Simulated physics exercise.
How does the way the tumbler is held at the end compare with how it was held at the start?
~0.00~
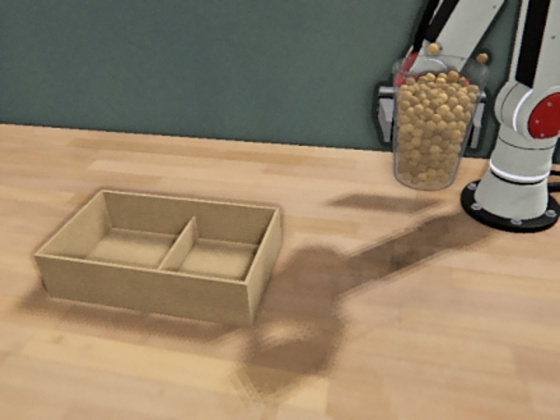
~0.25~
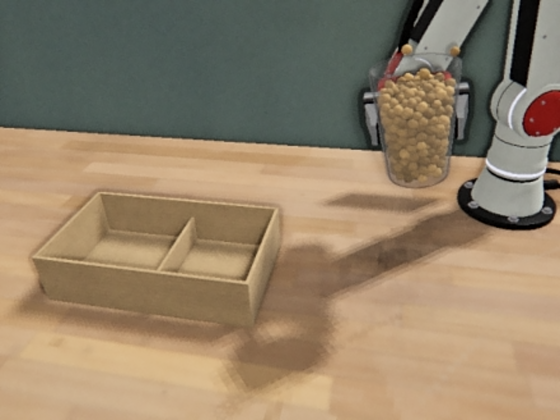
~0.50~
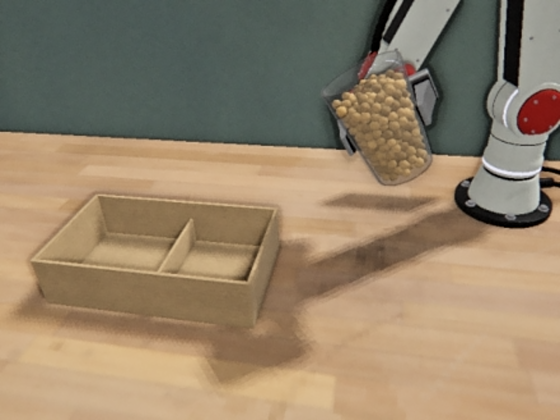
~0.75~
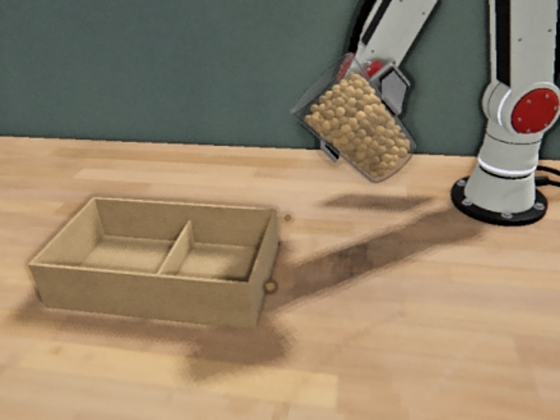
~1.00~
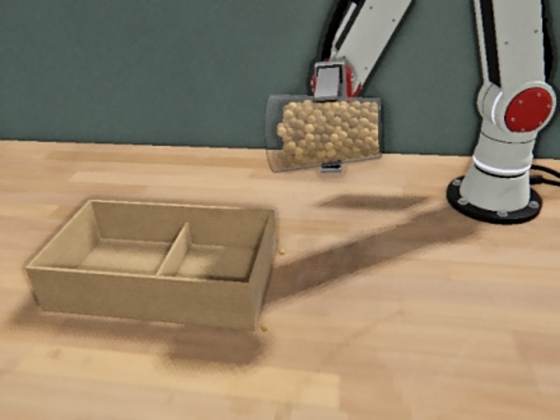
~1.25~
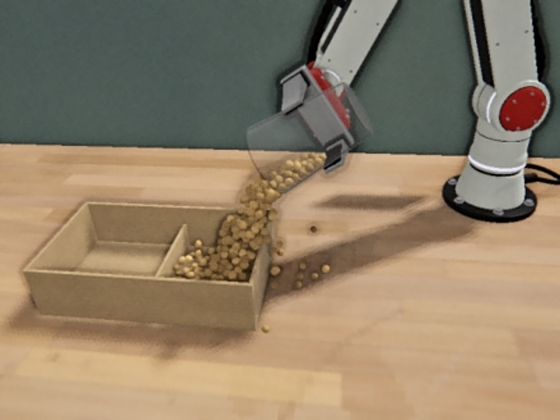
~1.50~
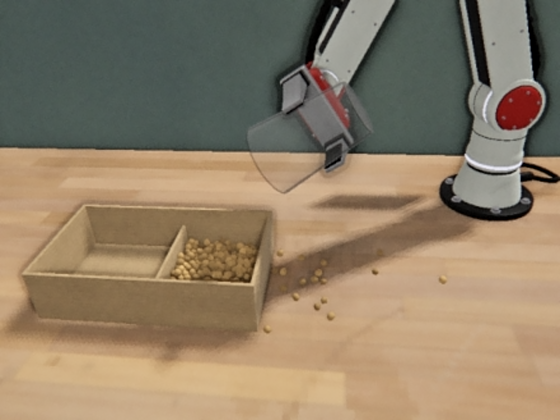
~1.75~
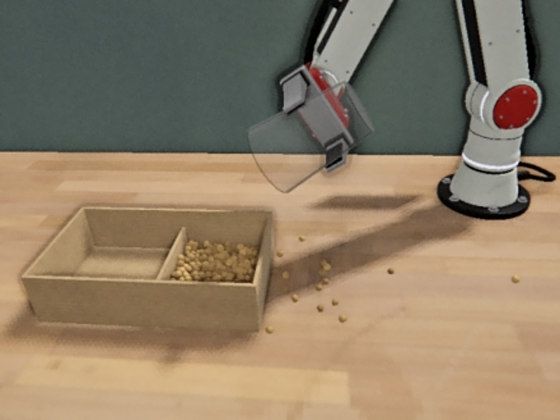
At the start the robot arm held the tumbler upright, but by the end it was turned upside down, with its open end pointing down at a slant.
